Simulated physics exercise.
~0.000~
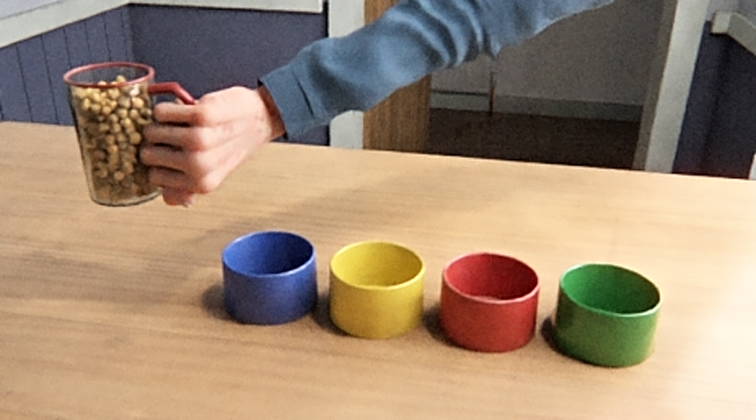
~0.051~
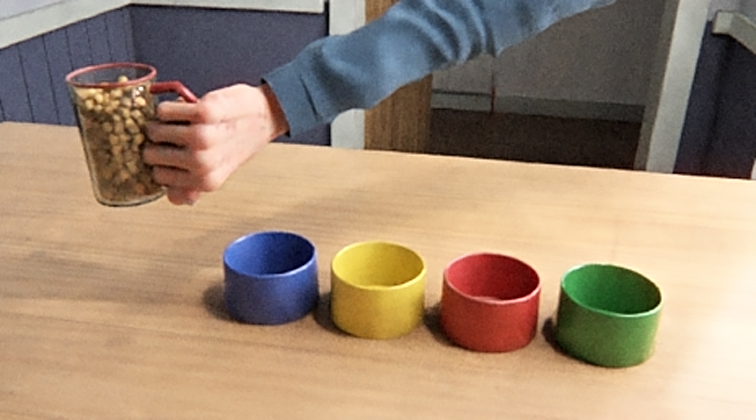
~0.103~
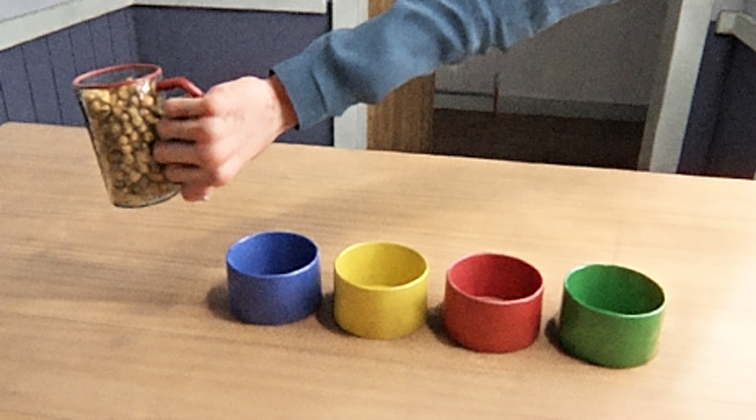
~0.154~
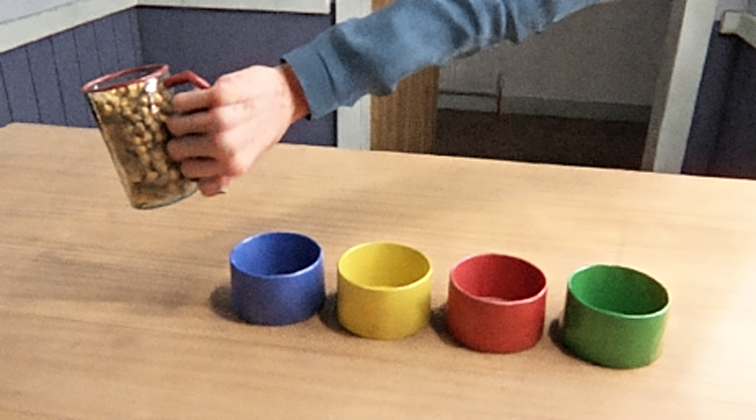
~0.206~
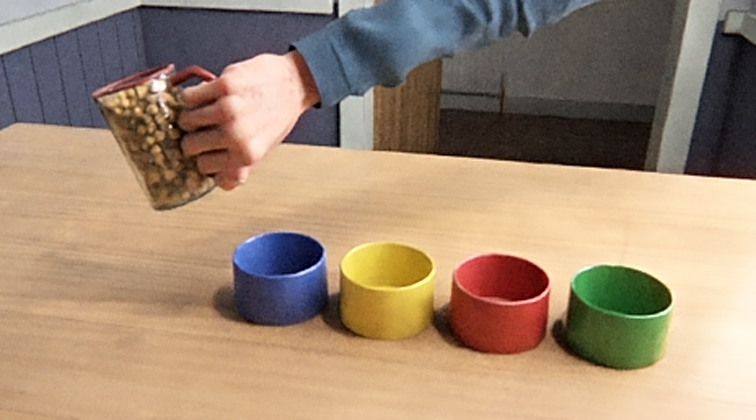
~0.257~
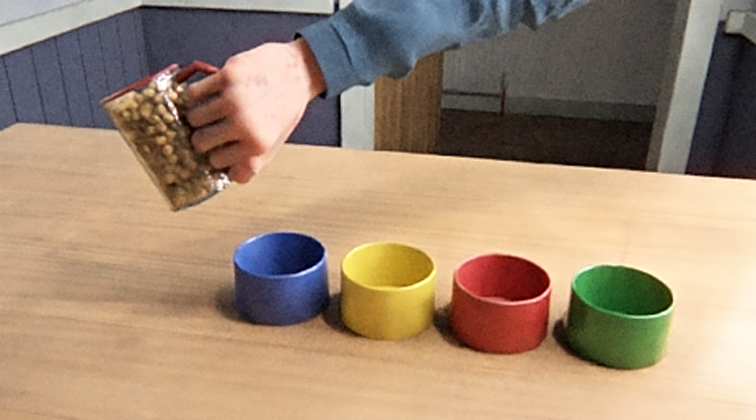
We see a hand holding a clear, red-rimmed cup of small, round, beige pieces above a wooden table, left of a row of blue, yellow, red and green dishes, then moving it slightly right while tilting it leftward.
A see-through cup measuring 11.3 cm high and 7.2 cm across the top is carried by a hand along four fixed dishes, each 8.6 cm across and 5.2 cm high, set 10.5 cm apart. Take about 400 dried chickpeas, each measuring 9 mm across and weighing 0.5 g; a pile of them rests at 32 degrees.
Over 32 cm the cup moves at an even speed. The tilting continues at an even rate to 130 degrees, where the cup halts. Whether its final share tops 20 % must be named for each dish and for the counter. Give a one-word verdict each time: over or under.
At the end, red: It will get a share not bigger than a fifth, blue: It will get a share bigger than a fifth, green: It will get a share not bigger than a fifth, yellow: It will get a share not bigger than a fifth, counter: It will get a share bigger than a fifth.
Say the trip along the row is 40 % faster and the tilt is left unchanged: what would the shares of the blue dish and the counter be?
Blue: 10; counter: 10.
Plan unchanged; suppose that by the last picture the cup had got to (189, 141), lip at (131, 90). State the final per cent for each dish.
Kept per dish: Red = 0, blue = 0, green = 0, yellow = 90.
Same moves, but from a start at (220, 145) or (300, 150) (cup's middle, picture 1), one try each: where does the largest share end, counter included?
In the first try yellow collects the most, and in the second it's red.
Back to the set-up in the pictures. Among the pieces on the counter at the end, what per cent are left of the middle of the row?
That works out to close to 100 per cent.
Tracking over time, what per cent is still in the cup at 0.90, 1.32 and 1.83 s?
Approx. 85 / 0 / 0 percent.
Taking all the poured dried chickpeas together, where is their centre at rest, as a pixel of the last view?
My guess is close to (291, 284).
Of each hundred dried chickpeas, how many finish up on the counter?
About 30 percent.
After 0.90 s, tilt 112 degrees; cup holds 85 %, blue 5 %.
After 1.32 s, tilt 130 degrees; cup holds 0 %, blue 70 %, yellow 5 %.
After 1.83 s, tilt 130 degrees; cup holds 0 %, blue 70 %, yellow 5 %.
In the end, at 2.1 s, red 0 %, blue 70 %, green 0 %, yellow 5 %, counter 30 %.
